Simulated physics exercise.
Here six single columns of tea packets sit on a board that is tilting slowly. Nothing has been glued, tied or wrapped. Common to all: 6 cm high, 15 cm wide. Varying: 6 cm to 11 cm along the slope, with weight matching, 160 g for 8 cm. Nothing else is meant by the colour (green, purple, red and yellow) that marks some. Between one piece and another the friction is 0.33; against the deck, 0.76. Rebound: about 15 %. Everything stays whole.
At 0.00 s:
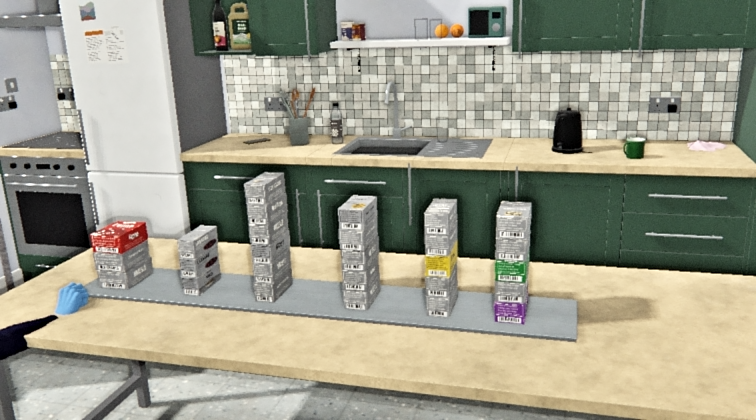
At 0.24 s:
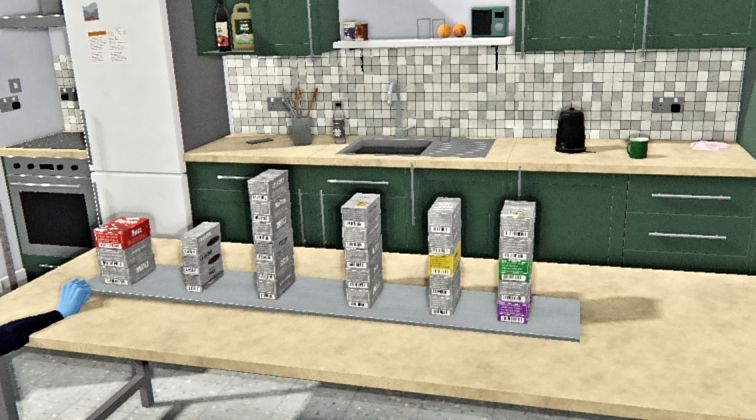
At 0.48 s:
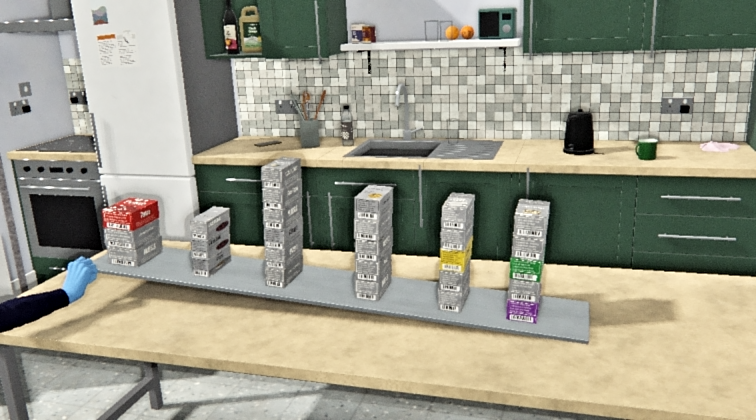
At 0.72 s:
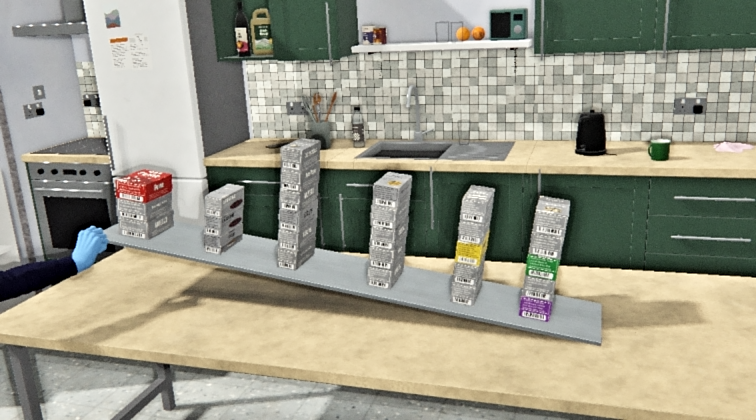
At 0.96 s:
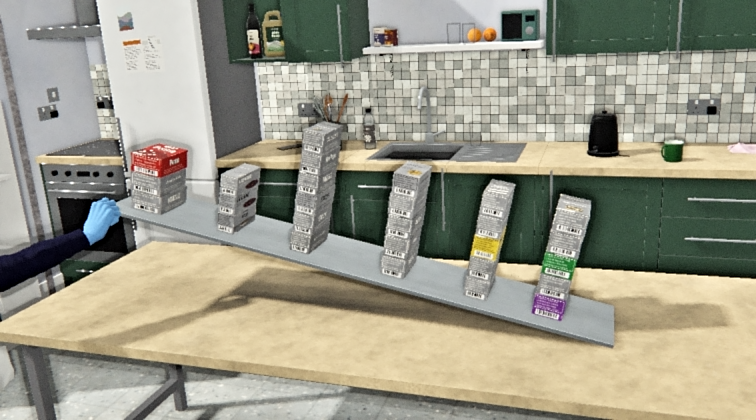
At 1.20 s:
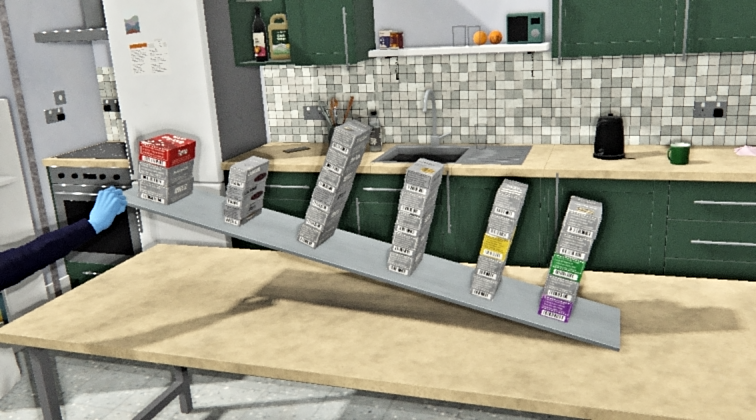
A board carrying six separate stacks of small packets starts out flat on a kitchen table, then its left end rises steadily in a blue-gloved hand. As the slope steepens, the stacks tilt rightward with it, and finally the tall third stack from the left skews, its packets leaning right.
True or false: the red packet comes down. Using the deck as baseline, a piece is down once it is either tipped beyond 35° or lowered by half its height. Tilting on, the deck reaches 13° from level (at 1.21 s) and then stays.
False.
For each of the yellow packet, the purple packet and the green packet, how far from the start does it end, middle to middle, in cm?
Distances in cm - yellow: 32; purple: 4; green: 38.
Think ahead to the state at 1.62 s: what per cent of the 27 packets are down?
By that time it is 50 percent.
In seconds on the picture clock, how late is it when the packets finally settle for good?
It all settles by about 3.0 s.
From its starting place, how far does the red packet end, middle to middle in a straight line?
Start and end lie near 34 cm apart.
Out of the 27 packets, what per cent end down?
Somewhere near 75 in a hundred.
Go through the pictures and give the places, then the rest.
In the first picture (each place is the centre of the face we see best; the camera pans a little; leans and shifts are taken against what carries them), middle of the deck's edge (298, 315) slope 0°; red packet (135, 238); purple packet (509, 314); yellow packet (437, 267); all as stacked.
In the second picture, middle of the deck's edge (301, 313) slope 1°; red packet (138, 234).
In the third picture, middle of the deck's edge (309, 302) slope 4°; red packet (146, 215).
In the fourth picture, middle of the deck's edge (320, 286) slope 8°; red packet (160, 188).
In the fifth picture, middle of the deck's edge (333, 272) slope 11°; red packet (175, 164); one has shifted.
In the sixth picture, middle of the deck's edge (339, 267) slope 13°; red packet (183, 154); yellow packet (495, 248) moved 5 mm; green packet (567, 268); steepest lean 10°, the packet at (328, 181); 12 have shifted.
By 1.42 s, slope 13°; 6 of the 27 packets down; red packet unmoved; yellow packet tilted 11°.
By 1.62 s, slope 13°; 14 of the 27 packets down; red packet unmoved; yellow packet tilted 35°, 27 mm lower.
By 1.96 s, slope 13°; 20 of the 27 packets down; red packet moved 5 mm; green packet on its side.
When it is over (3.0 s), slope 13°; 20 of the 27 packets down; red packet moved 10 mm; green packet upside down; yellow packet tilted 27°, 8 cm lower. In pixels of the last frame, middles, red packet near (170, 151), green packet near (690, 323).
